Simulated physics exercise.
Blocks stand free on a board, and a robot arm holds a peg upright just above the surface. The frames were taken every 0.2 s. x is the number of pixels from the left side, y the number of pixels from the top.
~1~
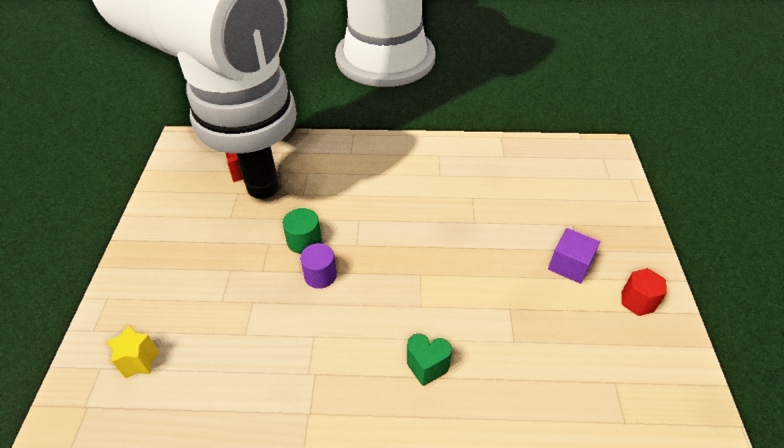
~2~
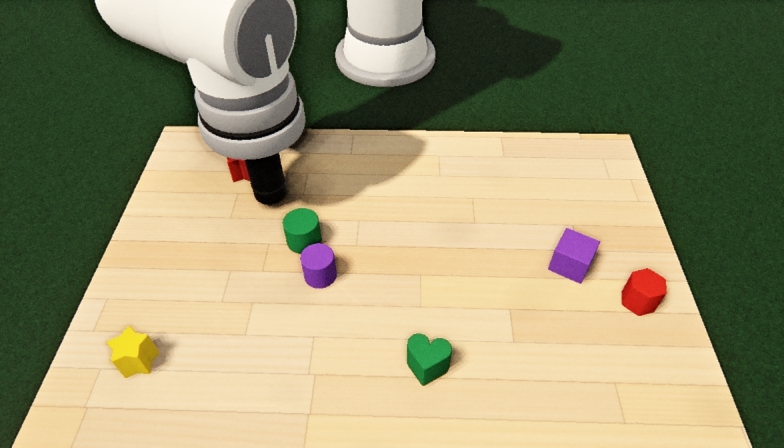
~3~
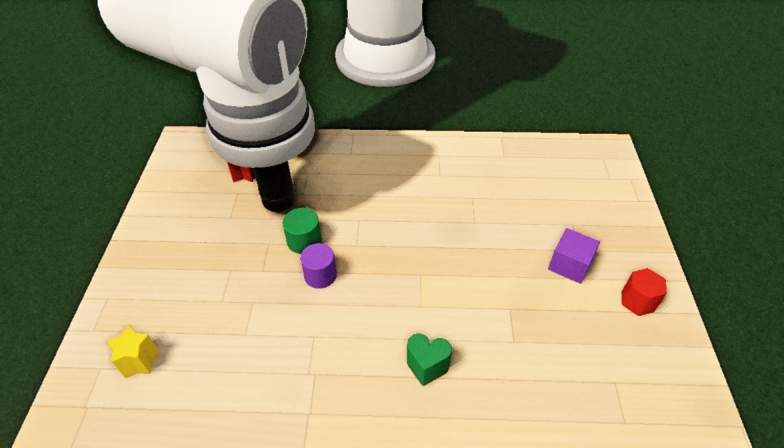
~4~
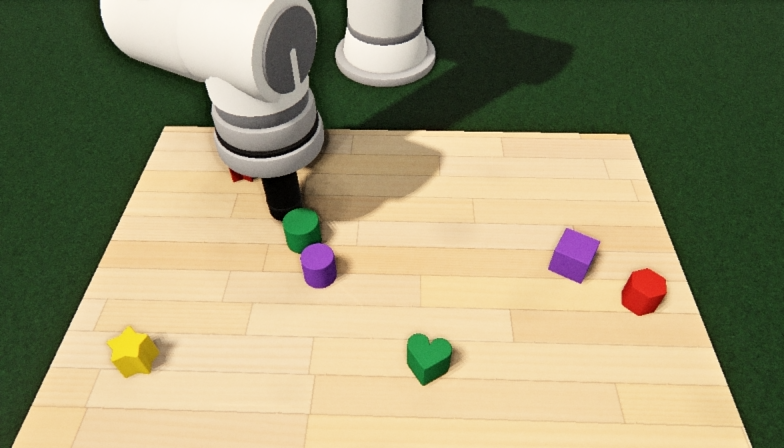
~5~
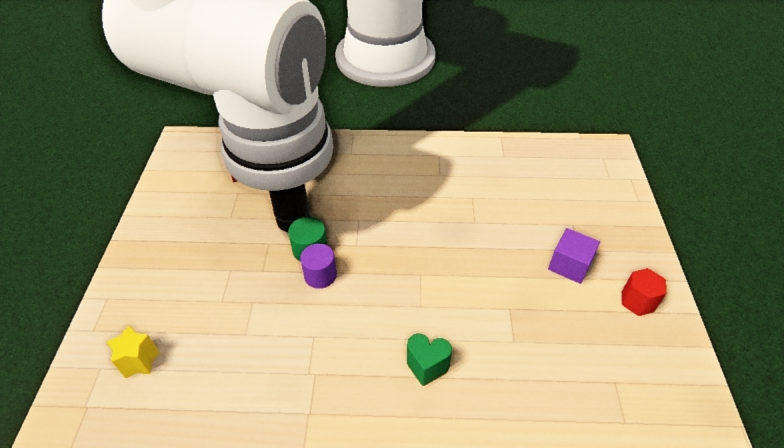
On a wooden board, a robot arm's black peg moves forward and nudges a green cylinder.
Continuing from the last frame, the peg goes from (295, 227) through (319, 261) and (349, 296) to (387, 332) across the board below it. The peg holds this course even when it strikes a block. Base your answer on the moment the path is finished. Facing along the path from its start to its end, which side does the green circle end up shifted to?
It moves left.
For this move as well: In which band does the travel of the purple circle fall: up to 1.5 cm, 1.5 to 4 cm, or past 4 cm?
The answer is over 4 cm.
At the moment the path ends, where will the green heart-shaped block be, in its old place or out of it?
At the moment the path ends, the green heart-shaped block no longer stands where it did.
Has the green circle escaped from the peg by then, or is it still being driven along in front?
It will keep going ahead of the peg.
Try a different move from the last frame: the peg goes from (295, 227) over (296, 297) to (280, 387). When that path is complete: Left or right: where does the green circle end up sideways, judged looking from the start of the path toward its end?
So, looking from the first point of the path to the last, the green circle moves leftwards.
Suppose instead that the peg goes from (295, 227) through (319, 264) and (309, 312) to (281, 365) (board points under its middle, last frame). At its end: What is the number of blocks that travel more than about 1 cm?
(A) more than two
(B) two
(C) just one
The correct letter is B.
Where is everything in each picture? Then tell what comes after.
In the first frame, lower end of the peg (263, 188), tops of blocks, green circle (300, 220), purple circle (317, 256), green heart-shaped block (429, 349).
In the second frame, peg (271, 194), blocks as before.
In the third frame, peg (279, 201), blocks as before.
In the fourth frame, peg (287, 210), blocks as before.
In the fifth frame, peg (294, 221), green circle (307, 229), purple circle (317, 256), green heart-shaped block (429, 349).
What follows on the original path. One third of the way, peg (318, 255); green circle (337, 265); purple circle (336, 296).
Two thirds of the way, peg (350, 291); green circle (377, 300); purple circle (345, 321).
At the end, peg (387, 327); green circle (421, 336); purple circle (345, 326); green heart-shaped block (451, 368).
